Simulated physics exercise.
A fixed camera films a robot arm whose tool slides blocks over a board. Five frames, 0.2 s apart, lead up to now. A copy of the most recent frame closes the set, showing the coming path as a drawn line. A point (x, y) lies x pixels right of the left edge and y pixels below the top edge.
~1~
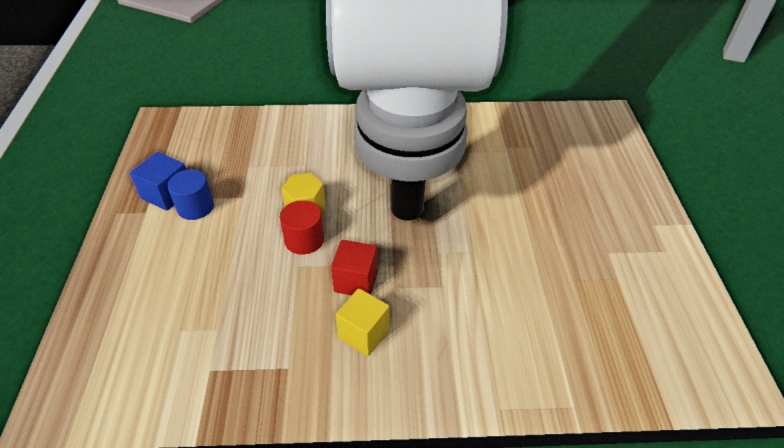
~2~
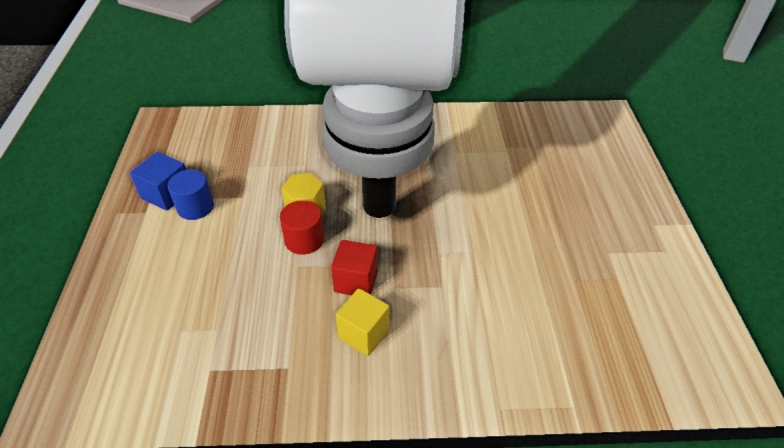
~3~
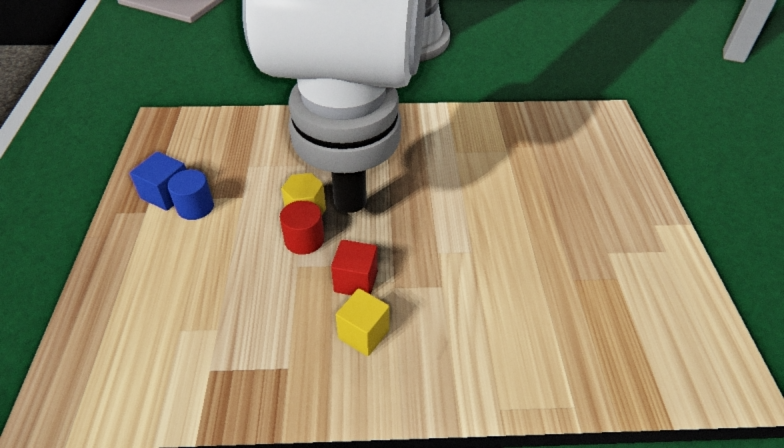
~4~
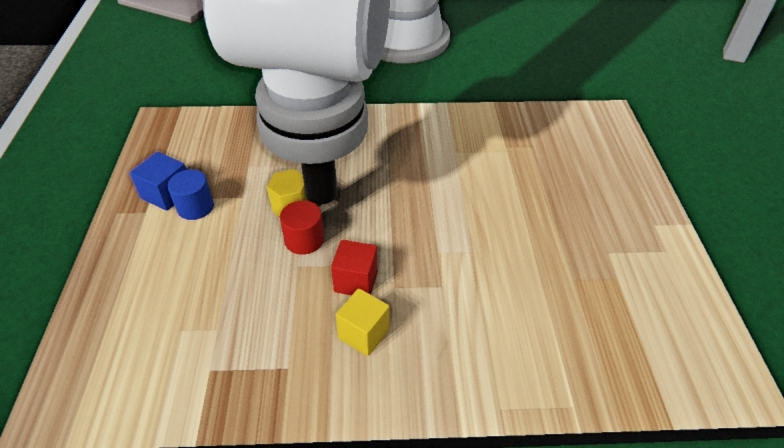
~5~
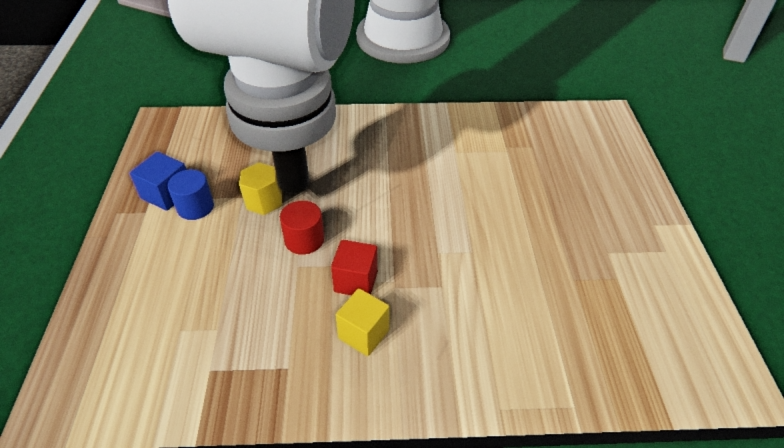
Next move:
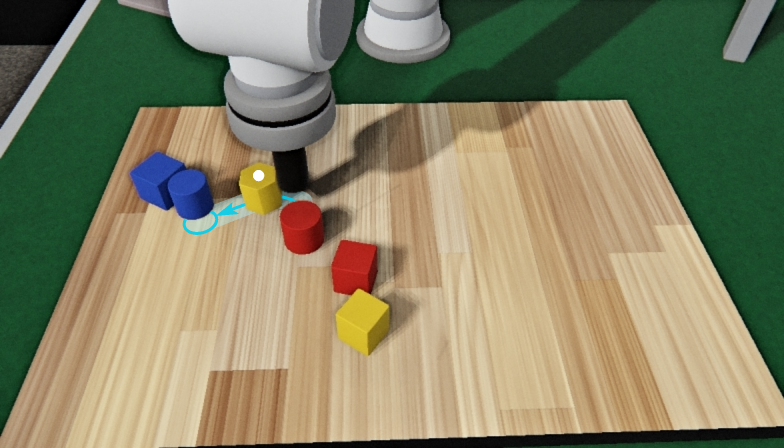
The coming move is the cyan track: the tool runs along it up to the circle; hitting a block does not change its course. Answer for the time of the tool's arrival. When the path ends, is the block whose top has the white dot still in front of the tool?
Yes, it checks out.
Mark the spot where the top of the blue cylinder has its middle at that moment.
In the picture, that point is around (116, 198).
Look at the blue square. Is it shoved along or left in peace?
It shifts.
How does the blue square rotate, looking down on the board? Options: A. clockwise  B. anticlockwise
My pick is A.
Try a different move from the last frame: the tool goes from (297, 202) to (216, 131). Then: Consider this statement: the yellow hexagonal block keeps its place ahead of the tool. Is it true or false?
That claim is false.
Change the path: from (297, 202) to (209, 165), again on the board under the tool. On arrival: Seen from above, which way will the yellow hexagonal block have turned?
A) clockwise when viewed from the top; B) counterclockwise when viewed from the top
B.
Drawn move, from (297, 202) via (266, 197) and (234, 209), ending at (200, 222); the dot is on the yellow hexagonal block.
The first path, step by step. One third of the way, tool at (261, 178); yellow hexagonal block at (225, 172).
Two thirds of the way, tool at (228, 190); blue square at (147, 168), turned 30° clockwise; blue cylinder at (151, 193); yellow hexagonal block at (190, 185).
At the end, tool at (194, 203); blue square at (145, 167), turned 35° clockwise; blue cylinder at (116, 198); yellow hexagonal block at (158, 193); red cylinder still.
